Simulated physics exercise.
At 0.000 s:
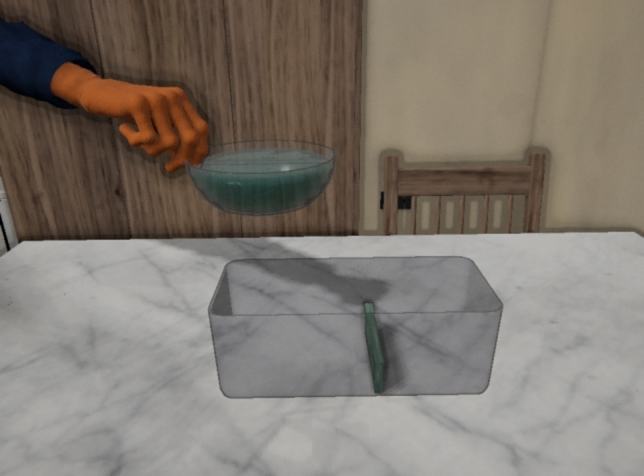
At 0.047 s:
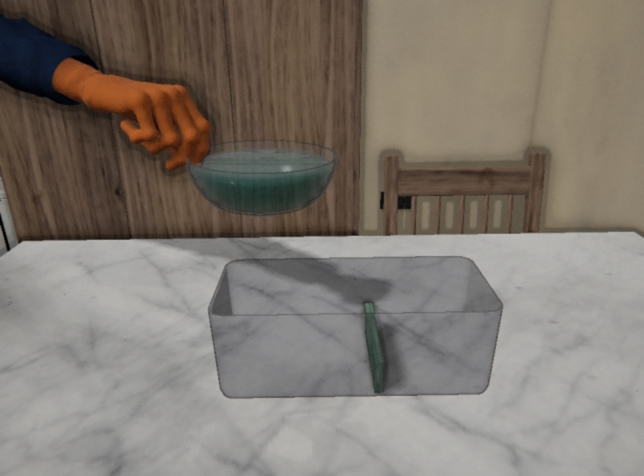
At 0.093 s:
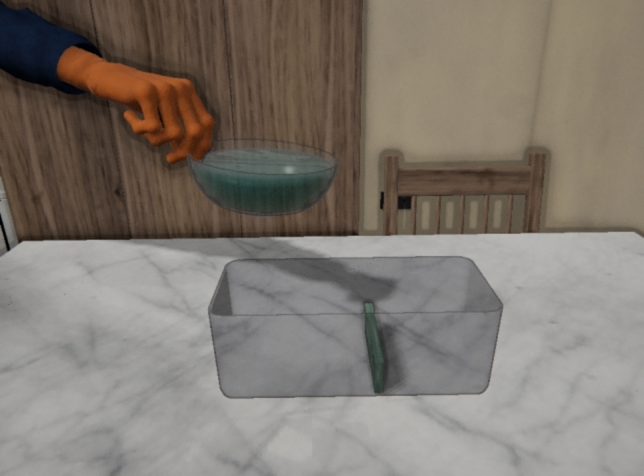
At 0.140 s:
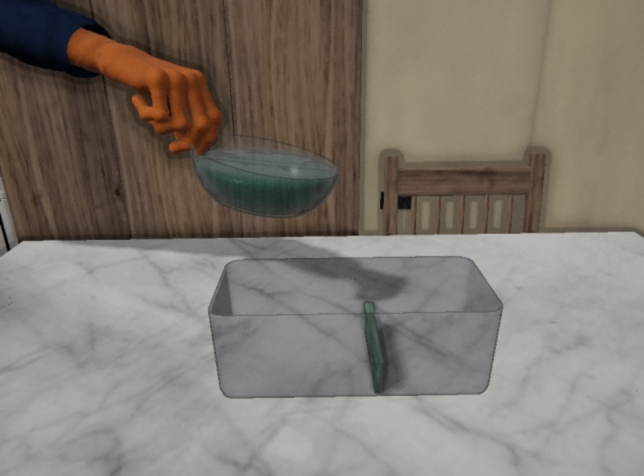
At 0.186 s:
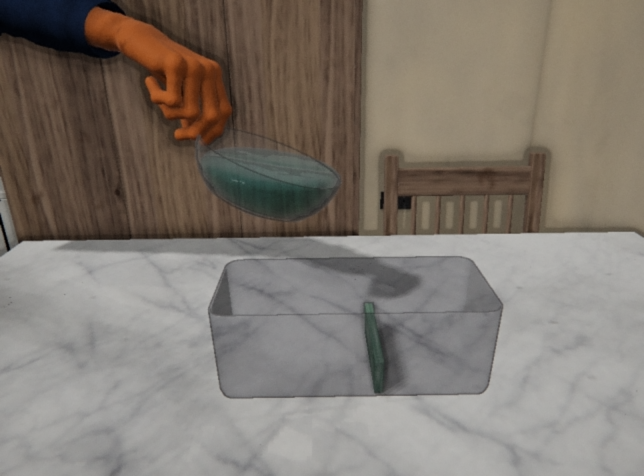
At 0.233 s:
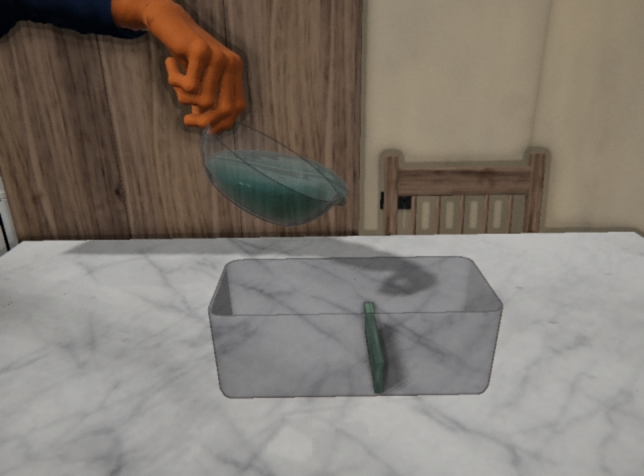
An orange hand tilts a round glass bowl of teal water rightward above a clear basin.
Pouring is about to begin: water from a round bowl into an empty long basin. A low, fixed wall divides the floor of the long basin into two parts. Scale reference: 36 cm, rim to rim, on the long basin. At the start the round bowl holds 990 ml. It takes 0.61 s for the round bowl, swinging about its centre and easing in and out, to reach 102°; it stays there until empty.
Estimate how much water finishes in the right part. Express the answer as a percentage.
I would say 46 per cent.
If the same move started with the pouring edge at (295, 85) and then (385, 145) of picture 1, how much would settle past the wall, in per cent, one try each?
Try 1: Approx. 25 %; try 2: Approx. 65 %.
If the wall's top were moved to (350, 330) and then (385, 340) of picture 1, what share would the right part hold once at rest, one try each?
One try each: Around 70 percent and then around 35 percent.
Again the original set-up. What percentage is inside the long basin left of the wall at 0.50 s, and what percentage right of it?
I'd say some 18 in a hundred on the left and 40 on the right.
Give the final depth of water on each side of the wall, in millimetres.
Left roughly 16 mm; right roughly 20 mm.
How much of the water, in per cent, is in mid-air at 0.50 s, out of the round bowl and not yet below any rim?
Around 38 percent.
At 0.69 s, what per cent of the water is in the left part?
Reading: Approx. 44 per cent.
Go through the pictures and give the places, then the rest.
In the first picture, it leans 0°; its right rim is at (336, 155); the water meets the walls at (193, 163) and (333, 162); the long basin's rim runs from (218, 286) to (486, 282); the wall's top is at (374, 331).
In the second picture, it leans 2°; its right rim is at (336, 157); the water meets the walls at (193, 162) and (333, 162).
In the third picture, it leans 6°; its right rim is at (338, 163); the water meets the walls at (194, 160) and (334, 166).
In the fourth picture, it leans 13°; its right rim is at (339, 172); the water meets the walls at (198, 156) and (336, 168).
In the fifth picture, it leans 22°; its right rim is at (339, 183); the water meets the walls at (202, 155) and (335, 176); 2 per cent is over the edge.
In the sixth picture, it leans 33°; its right rim is at (337, 197); the water meets the walls at (208, 157) and (323, 180); 9 per cent is over the edge.
After 0.50 s the tilt is 93° and 6 per cent is still to pour, 18 is left of the wall and 39 right of it.
After 0.69 s the tilt is 102° and 0 per cent is still to pour, 43 is left of the wall and 44 right of it.
After 0.89 s the tilt is 102° and 0 per cent is still to pour, 48 is left of the wall and 46 right of it.
After 1.11 s the tilt is 102° and 0 per cent is still to pour, 49 is left of the wall and 46 right of it.
In the end 49 per cent lies left of the wall, 46 right of it and 5 outside.
